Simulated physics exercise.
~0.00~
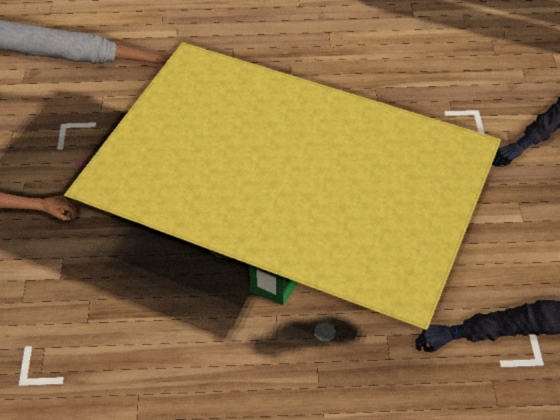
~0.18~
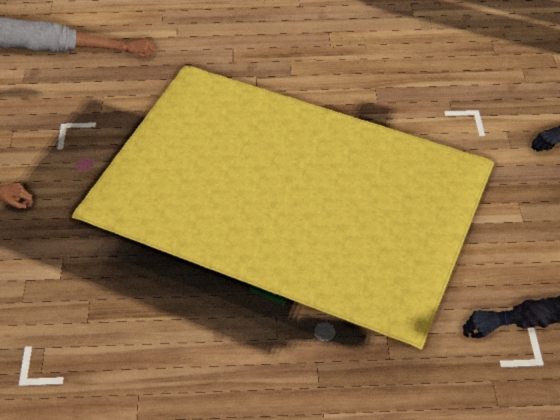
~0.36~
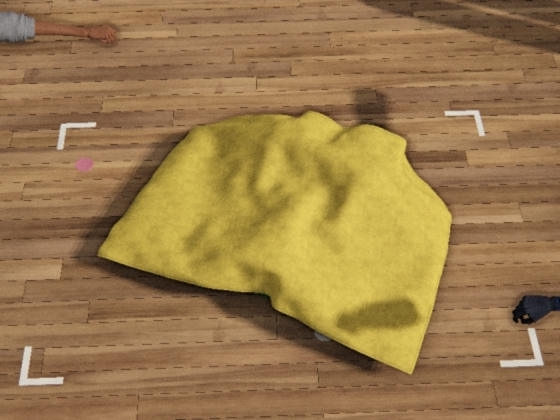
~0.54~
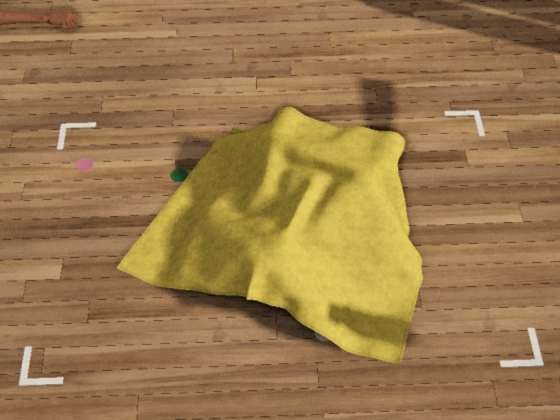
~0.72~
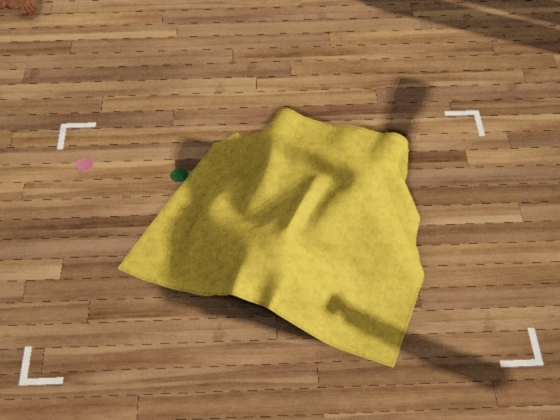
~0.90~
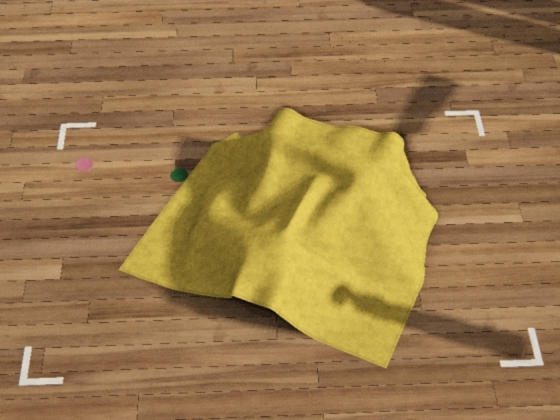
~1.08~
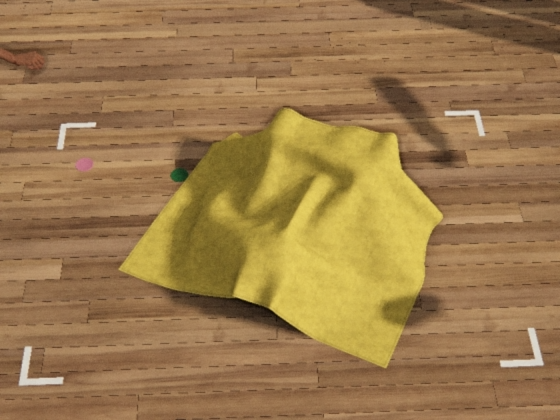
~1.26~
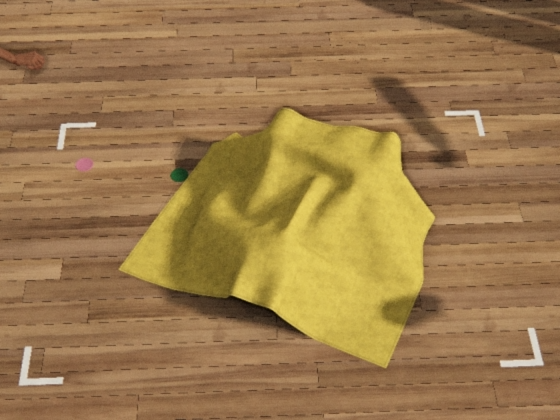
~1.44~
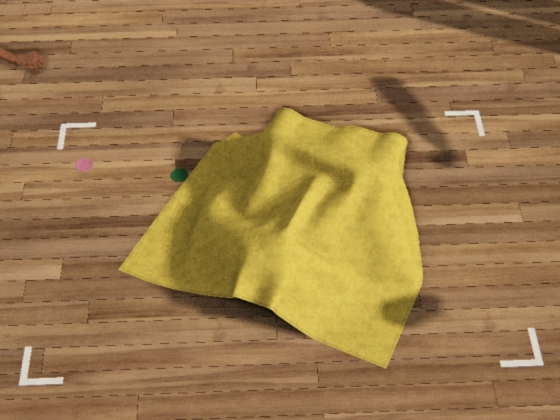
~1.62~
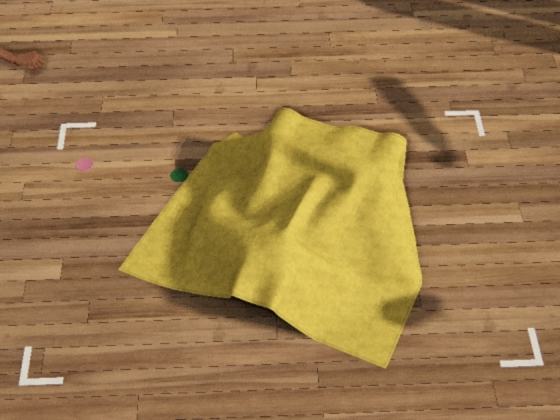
On a wooden workshop floor, hands releasing a yellow sheet that drops and drapes over objects, leaving pink and green discs uncovered.
